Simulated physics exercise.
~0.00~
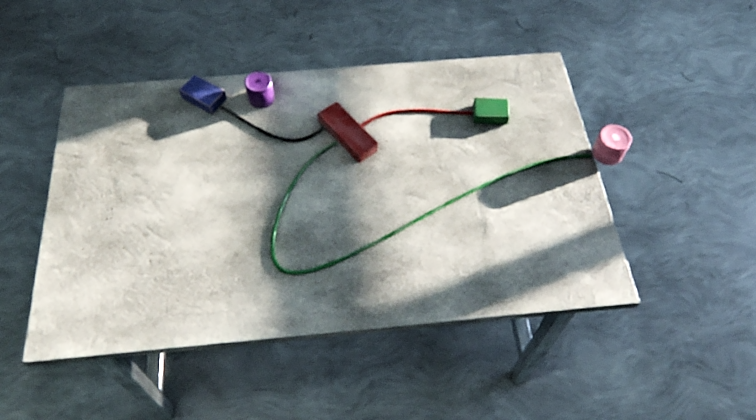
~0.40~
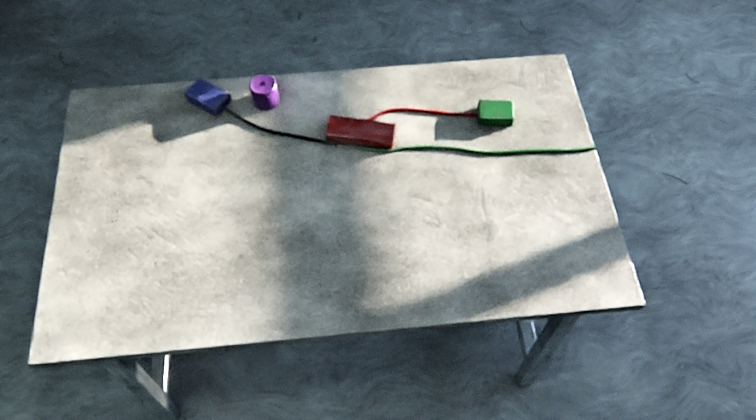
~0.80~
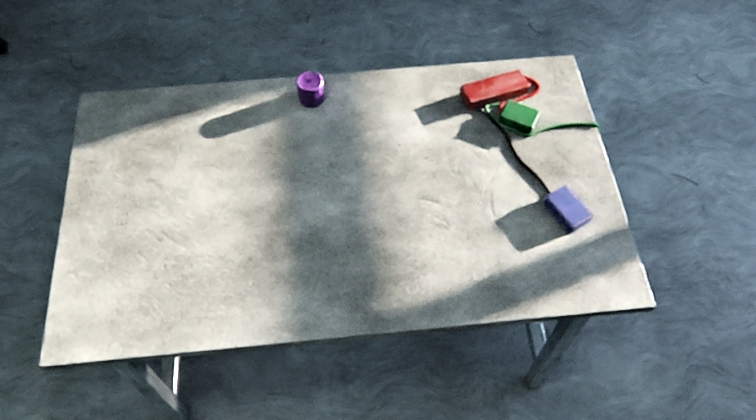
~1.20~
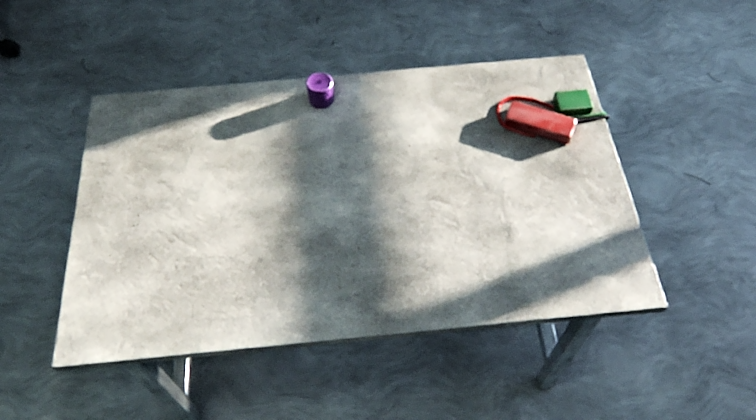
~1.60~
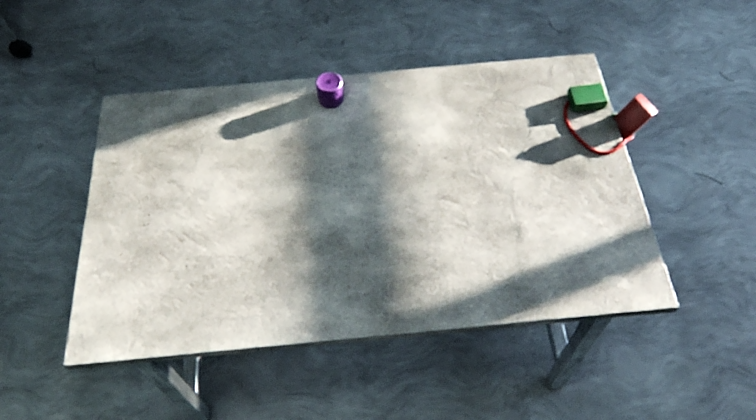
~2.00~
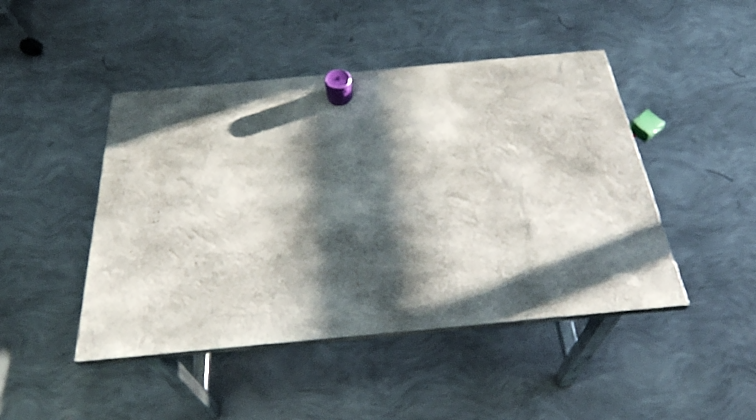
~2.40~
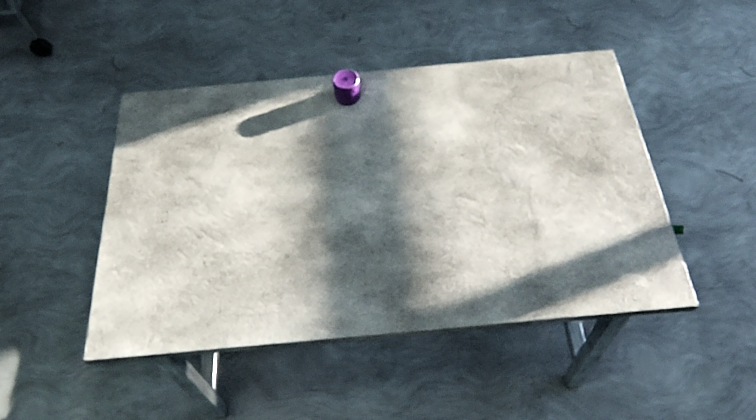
A pink speaker dropped off the right side of a table, and the red strip cabled to it was dragged across and over the edge, taking the blue drive and green charger along, until only the purple tub stood on top.
